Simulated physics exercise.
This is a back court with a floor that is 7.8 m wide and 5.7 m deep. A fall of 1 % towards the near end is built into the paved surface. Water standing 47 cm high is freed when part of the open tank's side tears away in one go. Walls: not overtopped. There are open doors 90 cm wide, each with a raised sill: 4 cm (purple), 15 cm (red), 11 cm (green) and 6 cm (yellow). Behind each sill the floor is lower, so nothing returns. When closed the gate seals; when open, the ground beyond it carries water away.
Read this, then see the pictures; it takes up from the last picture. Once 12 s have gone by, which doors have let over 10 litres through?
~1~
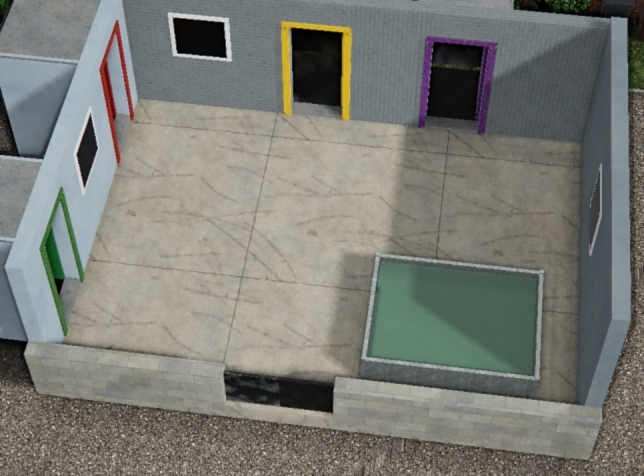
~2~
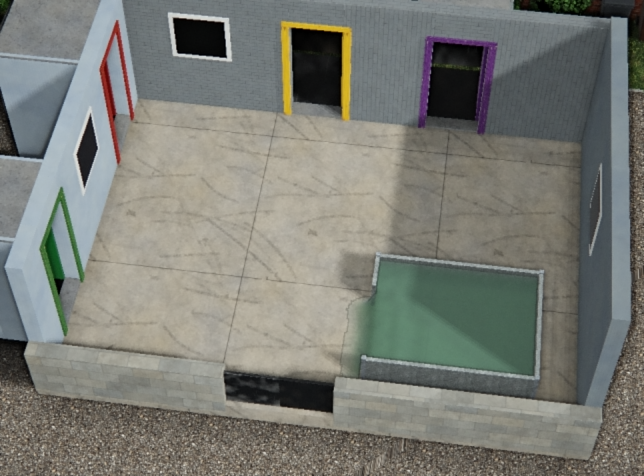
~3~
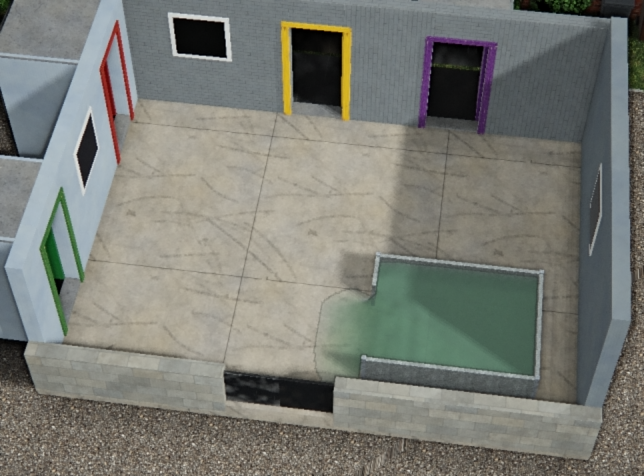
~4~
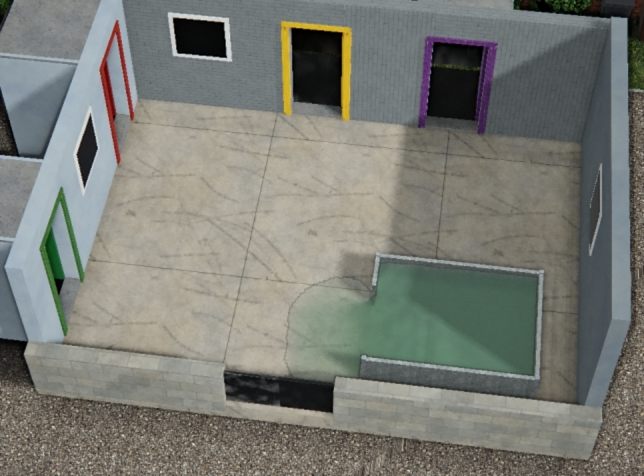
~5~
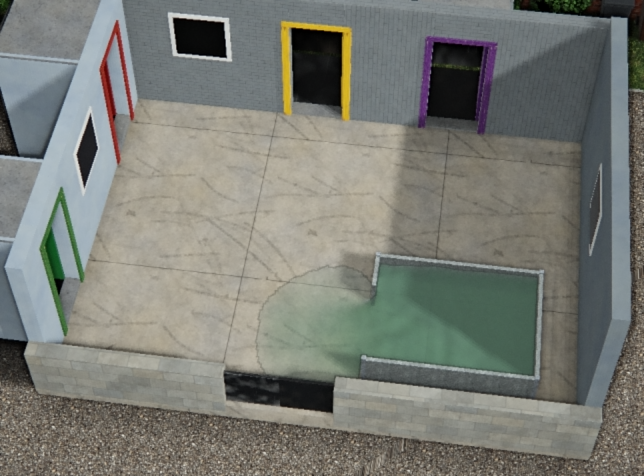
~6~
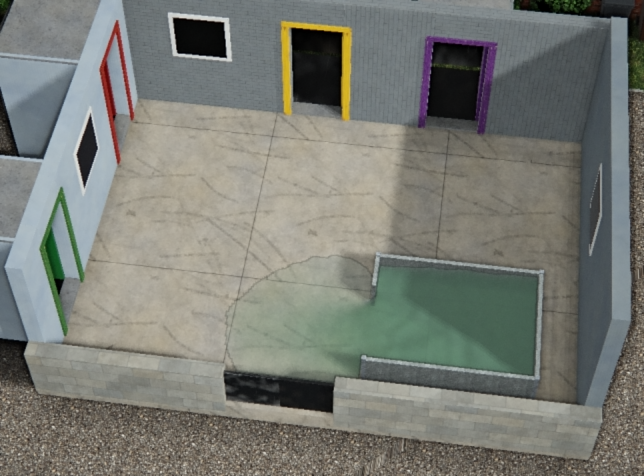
At the end, the purple door holds the inflow within the limit, the red door holds the inflow within the limit, the green door lets the inflow top the limit, the yellow door holds the inflow within the limit.
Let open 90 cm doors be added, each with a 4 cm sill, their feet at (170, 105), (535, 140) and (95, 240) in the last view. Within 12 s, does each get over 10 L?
Taking them in order, the first gets enough, the second too little and the third enough.
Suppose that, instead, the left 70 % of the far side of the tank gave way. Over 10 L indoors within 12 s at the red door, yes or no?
So for red: No.
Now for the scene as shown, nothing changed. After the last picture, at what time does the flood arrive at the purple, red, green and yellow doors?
The front reaches purple at 7.0 s, red at 2.8 s, green at 0.9 s, yellow at 5.5 s.
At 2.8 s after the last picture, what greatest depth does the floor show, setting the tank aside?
About 27 cm.
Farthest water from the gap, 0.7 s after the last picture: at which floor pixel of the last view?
Point: Roughly (105, 325).
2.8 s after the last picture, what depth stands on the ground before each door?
Readings (cm): Purple = 0; red = 1; green = 25; yellow = 0.
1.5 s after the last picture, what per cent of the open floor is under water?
Wet share: Near 35 percent.
Then, 0.7 s after the last picture water covers 25 % of the floor and is deepest (27 cm) near (359, 364); purple door not reached, red door not reached, green door not reached, yellow door not reached.
Then, 1.5 s after the last picture water covers 35 % of the floor and is deepest (34 cm) near (55, 370); purple door not reached, red door not reached, green door 15 cm at the sill, 0 L in, yellow door not reached.
Then, 2.8 s after the last picture water covers 40 % of the floor and is deepest (27 cm) near (55, 370); purple door not reached, red door 1 cm at the sill, 0 L in, green door 25 cm at the sill, 52 L in, yellow door not reached.
Then, 6.3 s after the last picture water covers 60 % of the floor and is deepest (14 cm) near (133, 116); purple door not reached, red door 8 cm at the sill, 0 L in, green door 11 cm at the sill, 136 L in, yellow door 6 cm at the sill, 0 L in.
Then, 11.3 s after the last picture water covers 100 % of the floor and is deepest (8 cm) near (567, 290); purple door 2 cm at the sill, 0 L in, red door 7 cm at the sill, 0 L in, green door 6 cm at the sill, 136 L in, yellow door 4 cm at the sill, 0 L in.
